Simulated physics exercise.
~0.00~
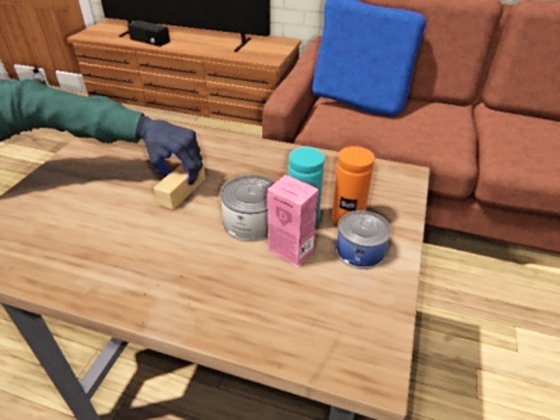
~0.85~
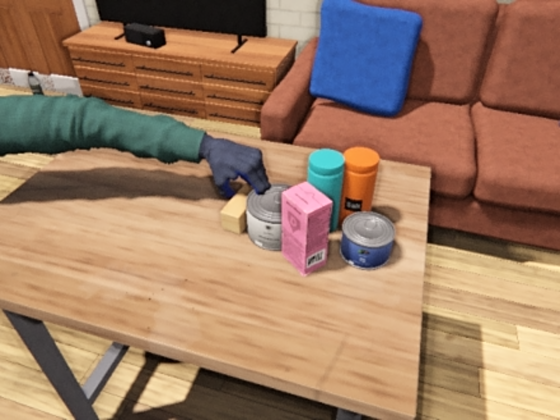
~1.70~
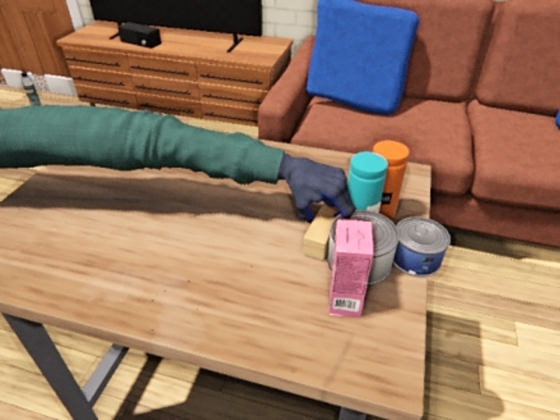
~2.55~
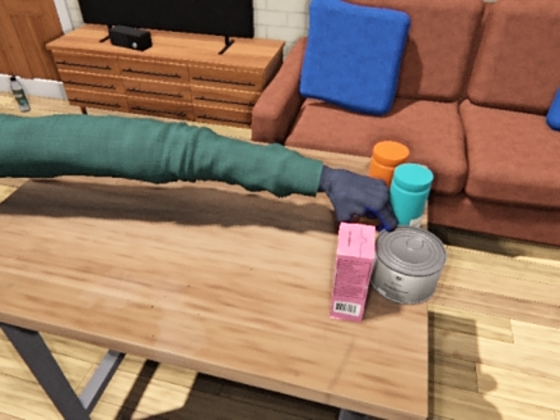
In the video, a dark-gloved hand slides a small wooden block rightward across a wooden table, pushing a cluster of cans, capped jars and a pink carton toward the right edge until the blue can goes over, while the others remain upright on the table.
